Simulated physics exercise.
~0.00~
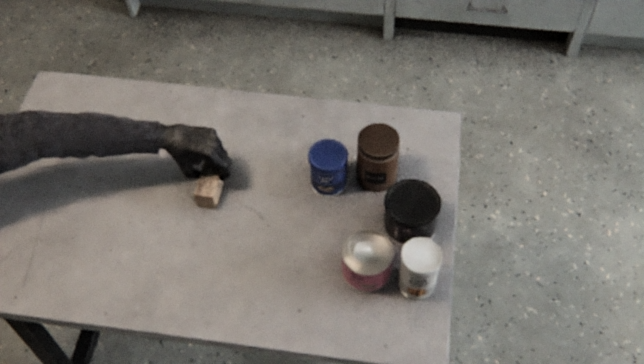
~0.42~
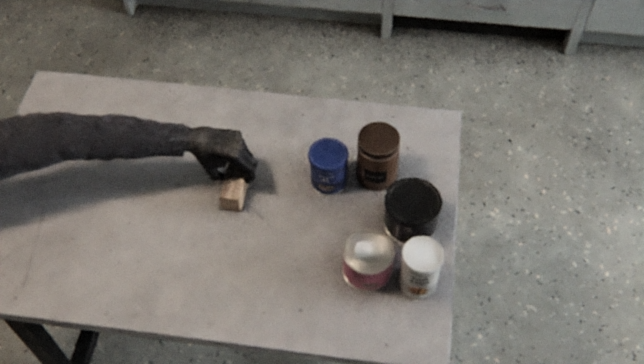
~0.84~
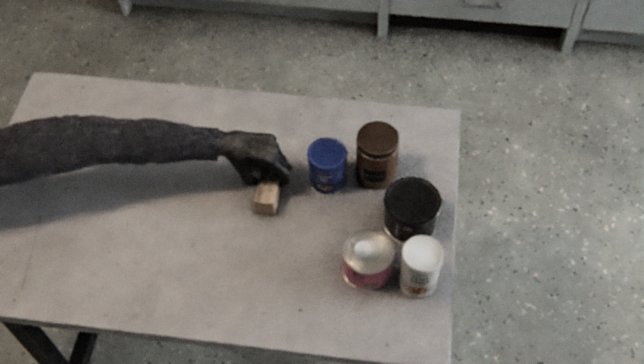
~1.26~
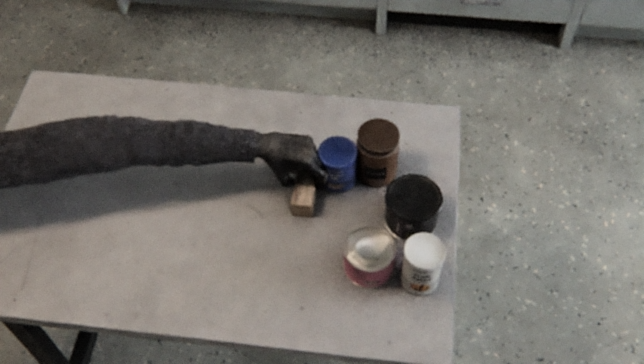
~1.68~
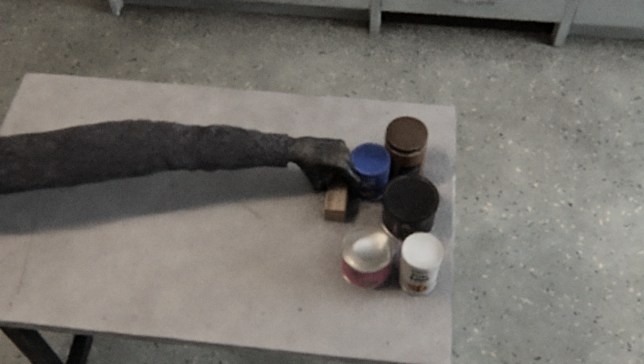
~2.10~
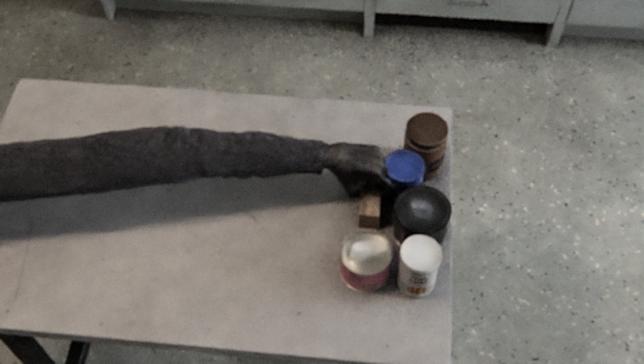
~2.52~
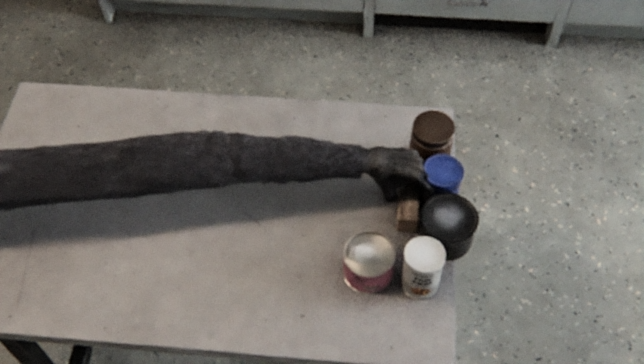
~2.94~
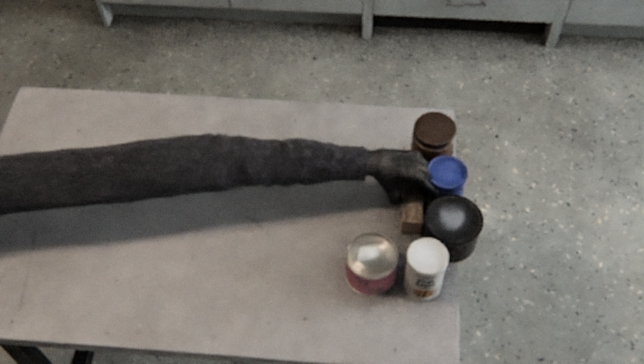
Dark-sleeved arm sliding a small block rightward, pushing blue, brown and black containers to the table's edge, where all stay upright.
